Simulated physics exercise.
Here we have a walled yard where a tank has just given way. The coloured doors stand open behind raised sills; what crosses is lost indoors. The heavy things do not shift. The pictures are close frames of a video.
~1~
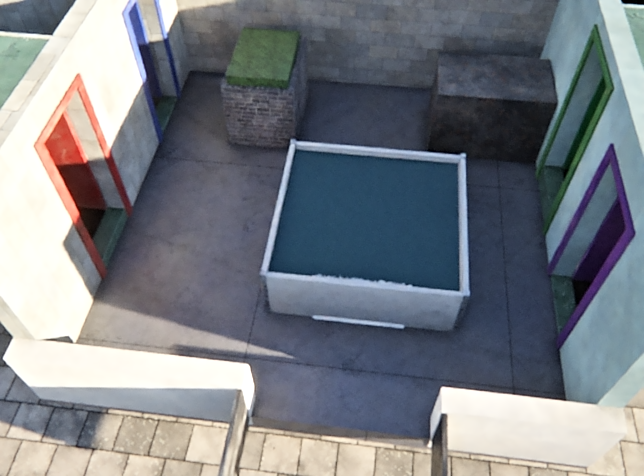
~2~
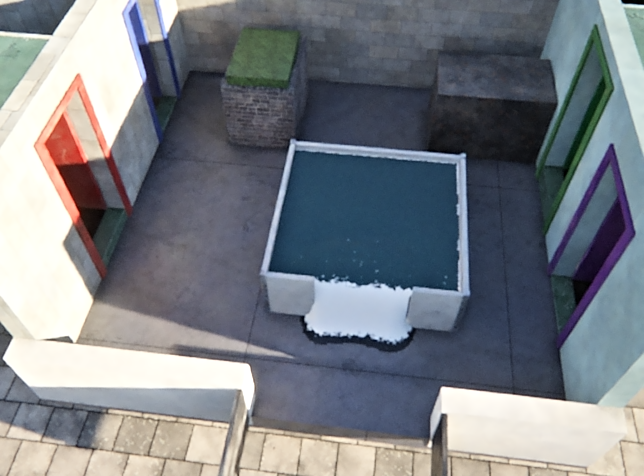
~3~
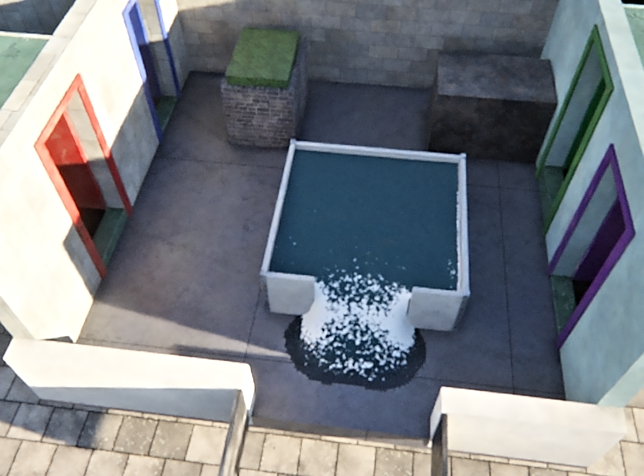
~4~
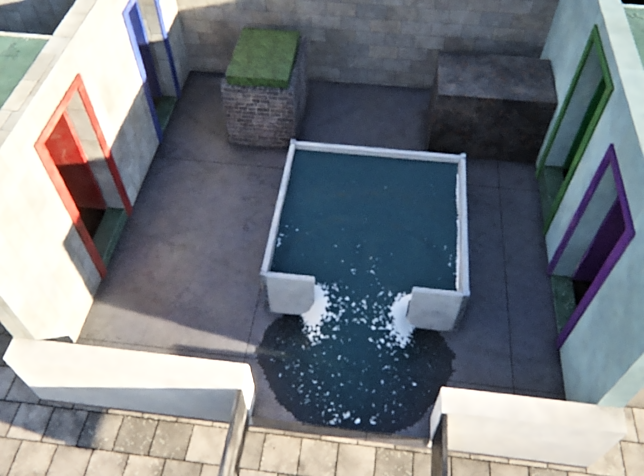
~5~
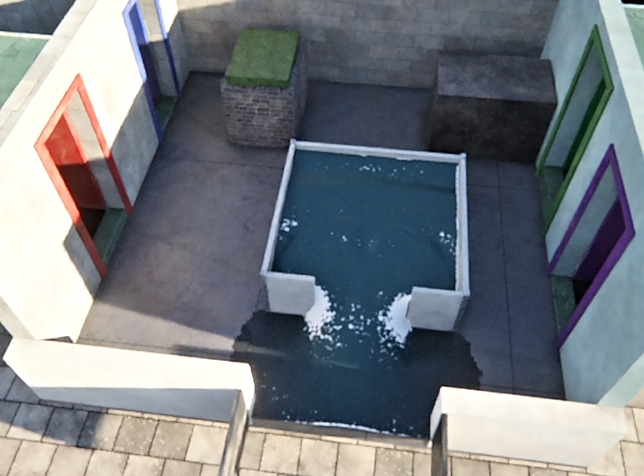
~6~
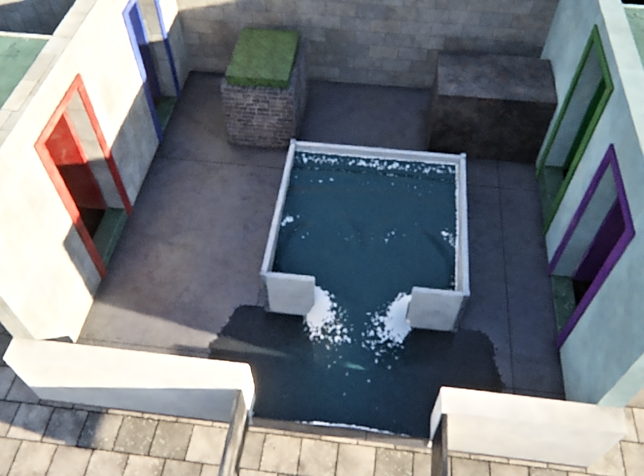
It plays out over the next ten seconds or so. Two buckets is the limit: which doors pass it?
The purple door admits no more than that; the blue door admits no more than that; the green door admits no more than that; the red door admits no more than that.
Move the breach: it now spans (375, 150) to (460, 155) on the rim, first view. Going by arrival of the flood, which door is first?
I say the green door.
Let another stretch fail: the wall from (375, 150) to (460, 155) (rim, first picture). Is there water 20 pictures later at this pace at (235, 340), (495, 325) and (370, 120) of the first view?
In that order: Free of water, awash, under water.
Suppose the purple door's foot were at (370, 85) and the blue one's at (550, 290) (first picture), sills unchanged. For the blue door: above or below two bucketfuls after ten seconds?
My reading: The blue one keeps below it.
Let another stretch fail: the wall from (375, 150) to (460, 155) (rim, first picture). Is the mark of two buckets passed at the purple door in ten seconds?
One by one: Purple door takes more.
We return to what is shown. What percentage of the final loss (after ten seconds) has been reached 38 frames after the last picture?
I make it 85 per cent.
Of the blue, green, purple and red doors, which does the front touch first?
First comes the purple-painted one.
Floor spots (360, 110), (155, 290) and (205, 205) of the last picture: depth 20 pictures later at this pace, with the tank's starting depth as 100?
In that order: 0, 2 and 0 per cent.
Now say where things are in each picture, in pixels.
In the first picture, the tank at (370, 215) is whole and still.
In the second picture, the front is at (309, 327), out from the gap at (361, 307).
In the third picture, water pours out at (361, 308) and has run to (312, 370).
In the fourth picture, the front is at a hidden place, out from the gap at (361, 308).
In the fifth picture, the front is at a hidden place, out from the gap at (361, 307).
In the sixth picture, water pours out at (361, 308) and has run to a hidden place.
A moment on, water covers 15 % of the floor; the purple door not reached, the blue door not reached, the green door not reached, the red door not reached.
Next, water covers 20 % of the floor; the purple door wet at the sill, nothing in, the blue door not reached, the green door not reached, the red door not reached.
Then, water covers 30 % of the floor; the purple door wet at the sill, nothing in, the blue door not reached, the green door wet at the sill, nothing in, the red door wet at the sill, nothing in.
Later, water covers 40 % of the floor; the purple door wet at the sill, nothing in, the blue door not reached, the green door wet at the sill, nothing in, the red door wet at the sill, nothing in.
In the end, water covers 55 % of the floor; the purple door wet at the sill, nothing in, the blue door wet at the sill, nothing in, the green door wet at the sill, nothing in, the red door wet at the sill, nothing in.
